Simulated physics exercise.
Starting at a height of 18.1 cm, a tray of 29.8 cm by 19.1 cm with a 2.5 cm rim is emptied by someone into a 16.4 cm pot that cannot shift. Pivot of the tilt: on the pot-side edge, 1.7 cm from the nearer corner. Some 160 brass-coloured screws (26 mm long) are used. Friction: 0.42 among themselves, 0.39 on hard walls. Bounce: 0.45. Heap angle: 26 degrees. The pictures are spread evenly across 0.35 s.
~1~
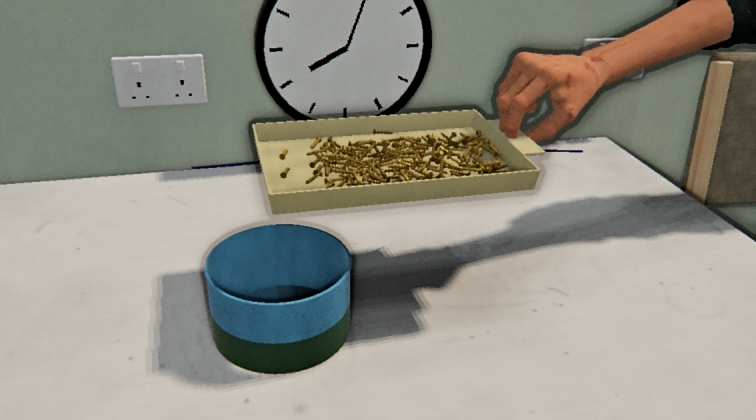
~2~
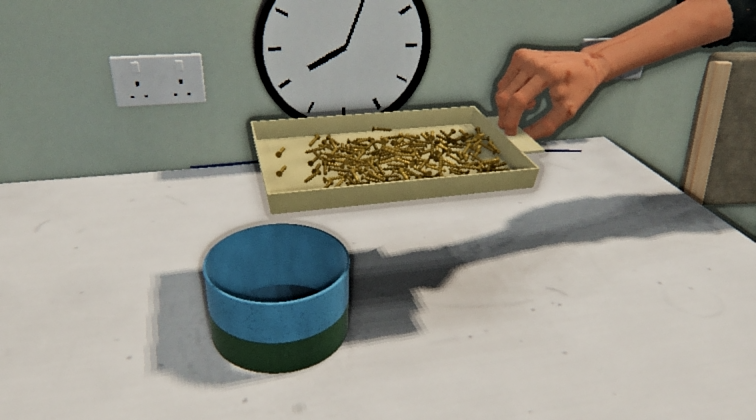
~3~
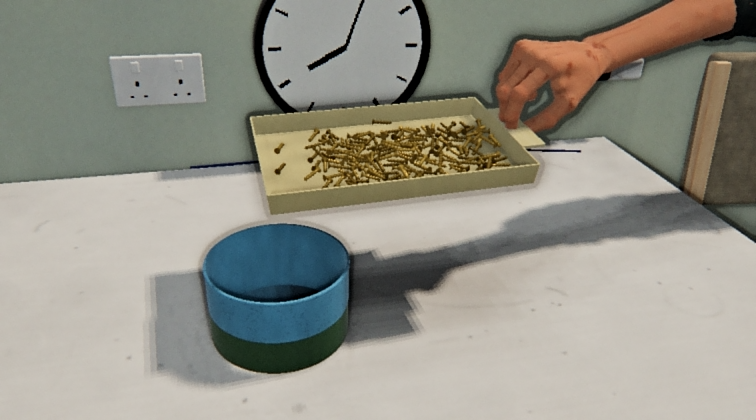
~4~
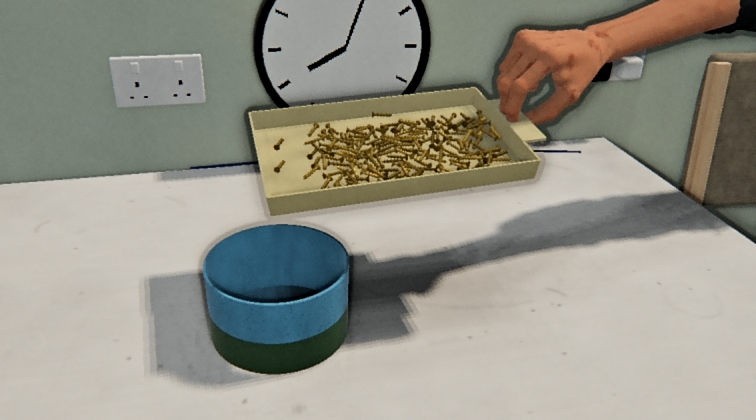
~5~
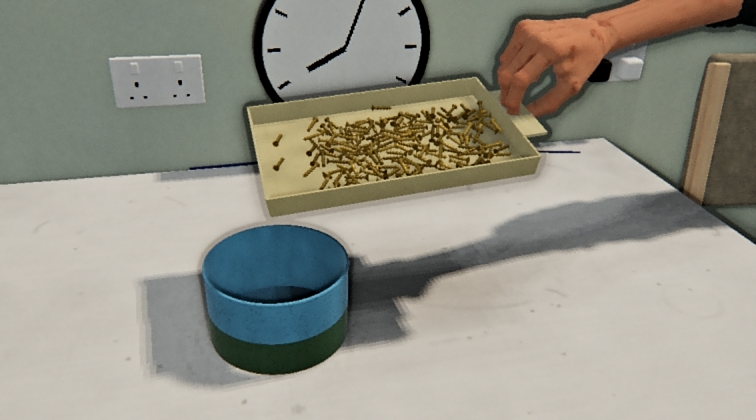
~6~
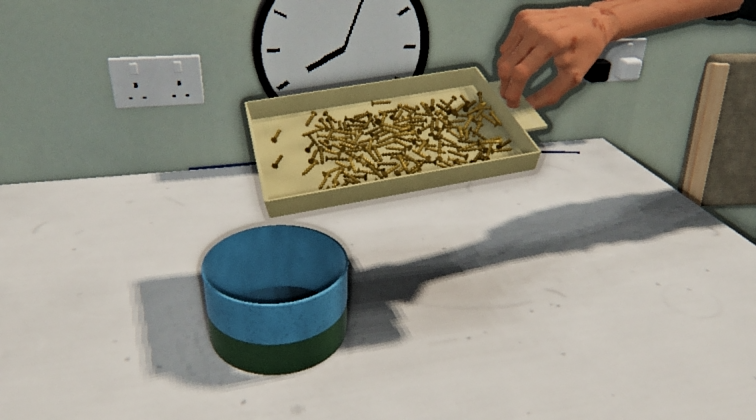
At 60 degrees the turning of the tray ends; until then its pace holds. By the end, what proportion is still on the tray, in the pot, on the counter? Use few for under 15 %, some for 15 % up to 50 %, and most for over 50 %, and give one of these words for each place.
Tray: Most, pot: Few, counter: Few.
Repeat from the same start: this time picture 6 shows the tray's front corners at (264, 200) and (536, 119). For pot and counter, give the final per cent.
In the pot: 5 per cent; on the counter: 15 per cent.
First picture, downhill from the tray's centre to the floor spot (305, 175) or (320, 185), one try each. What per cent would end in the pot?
Estimate: Some 5 % and some 5 % respectively.
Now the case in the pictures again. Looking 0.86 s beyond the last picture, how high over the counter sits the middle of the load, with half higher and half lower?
Some 24 cm.
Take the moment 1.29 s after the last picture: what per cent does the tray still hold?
Reading: Approx. 100%.
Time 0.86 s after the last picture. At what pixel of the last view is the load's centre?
At that moment the load's centre is around (373, 147).
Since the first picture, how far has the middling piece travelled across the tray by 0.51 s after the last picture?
It has moved some 5 cm from its start.
Then, 0.51 s after the last picture, tilt 35 degrees; the tray holds 100 %, the pot 0 %.
Then, 0.86 s after the last picture, tilt 50 degrees; the tray holds 100 %, the pot 0 %.
Then, 1.29 s after the last picture, tilt 60 degrees; the tray holds 100 %, the pot 0 %.
In the end, tray 90 %, pot 5 %, counter 5 %.
